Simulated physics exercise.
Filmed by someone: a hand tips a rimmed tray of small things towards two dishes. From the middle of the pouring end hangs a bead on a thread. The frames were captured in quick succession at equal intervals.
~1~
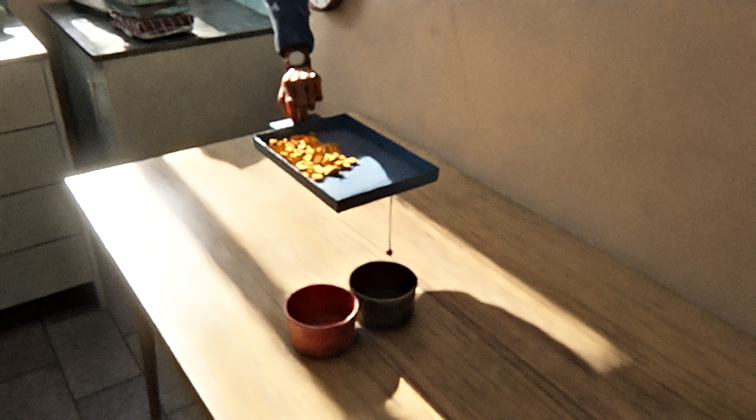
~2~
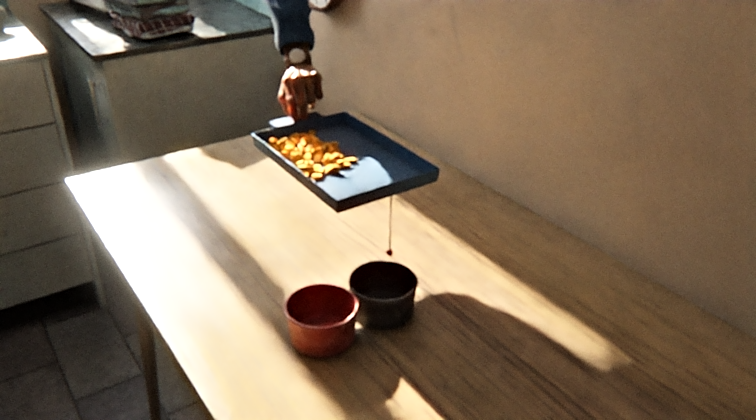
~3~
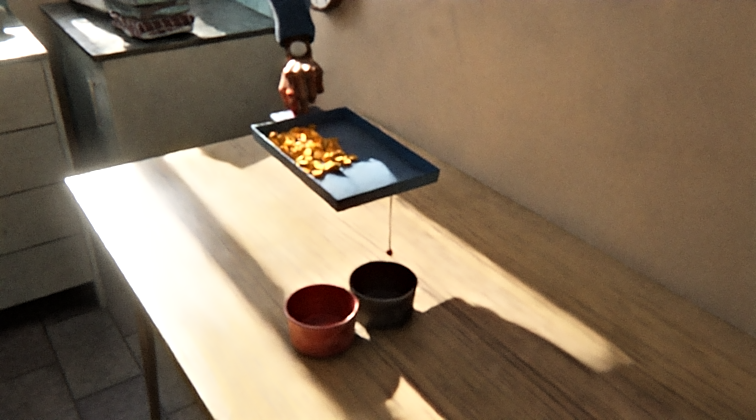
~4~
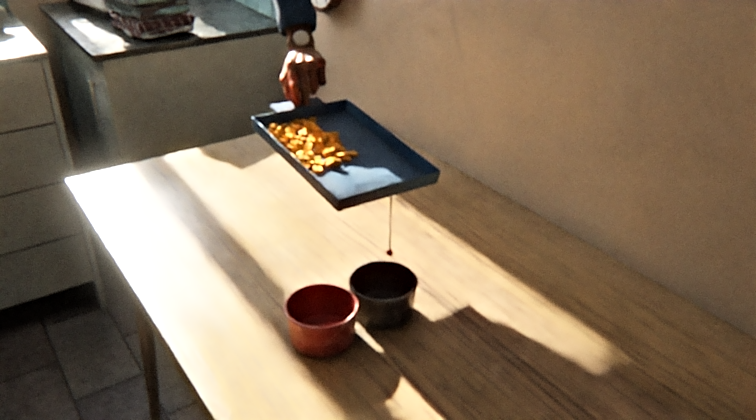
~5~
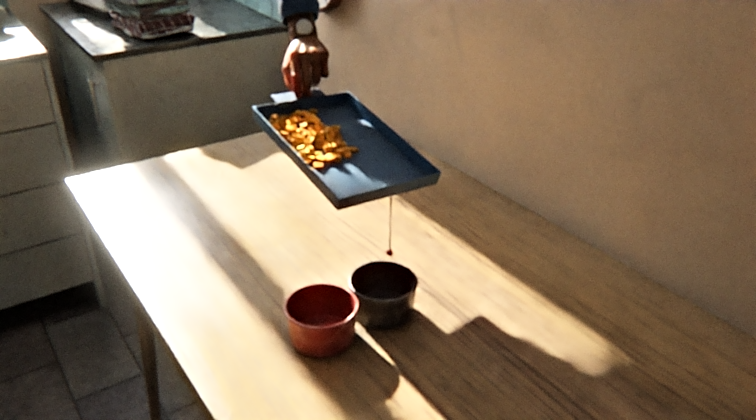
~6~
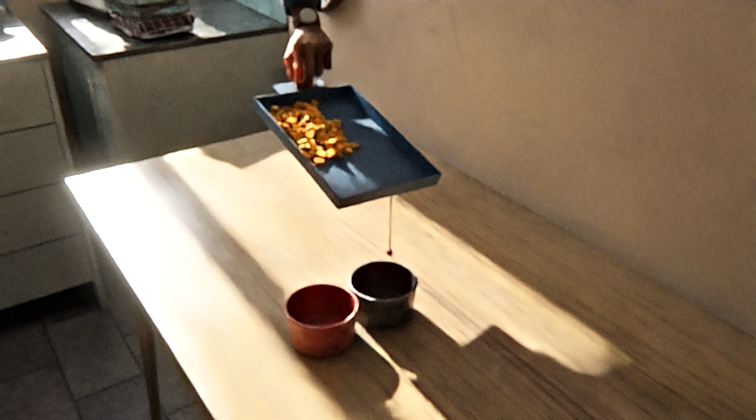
On a sunlit wooden table in a kitchen, a red dish and a dark dish sit side by side beneath a blue rimmed tray of small orange crackers held by a hand. The hand slowly raises the far end, tilting the tray gradually steeper, while the crackers stay bunched near the hand.
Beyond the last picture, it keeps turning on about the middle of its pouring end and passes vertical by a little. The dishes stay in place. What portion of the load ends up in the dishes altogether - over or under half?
Under.
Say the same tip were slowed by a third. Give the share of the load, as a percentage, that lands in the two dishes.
I'd say 20 percent or thereabouts.
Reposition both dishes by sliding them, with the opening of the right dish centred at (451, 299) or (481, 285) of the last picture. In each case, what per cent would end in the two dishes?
It comes to near 0 per cent the first time and near 0 per cent the second time.
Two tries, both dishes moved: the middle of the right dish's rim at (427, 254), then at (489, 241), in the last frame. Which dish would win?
Result, try one: The right of the two; try two: The left of the two.
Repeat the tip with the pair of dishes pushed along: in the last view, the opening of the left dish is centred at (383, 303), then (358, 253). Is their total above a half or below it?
First place: Short of half; second place: Short of half.
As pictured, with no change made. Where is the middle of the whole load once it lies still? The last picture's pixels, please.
Roughly at (431, 290), give or take.
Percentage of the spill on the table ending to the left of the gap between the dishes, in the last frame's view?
Around 0 per cent, give or take.
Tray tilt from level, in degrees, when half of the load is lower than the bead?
About 115 degrees.
Shortly afterwards, tray tipped steeply; all but a few on the tray; a little in the air.
Next, tray tipped right over; the bulk on the tray; only a few in the right dish; near a quarter outside both; only a few in the air.
Some moments later, tray tipped past a quarter turn; near a quarter in the right dish; the bulk outside both.
In the end, tray tipped past a quarter turn; none at all in the left dish; near a quarter in the right dish; the bulk outside both.
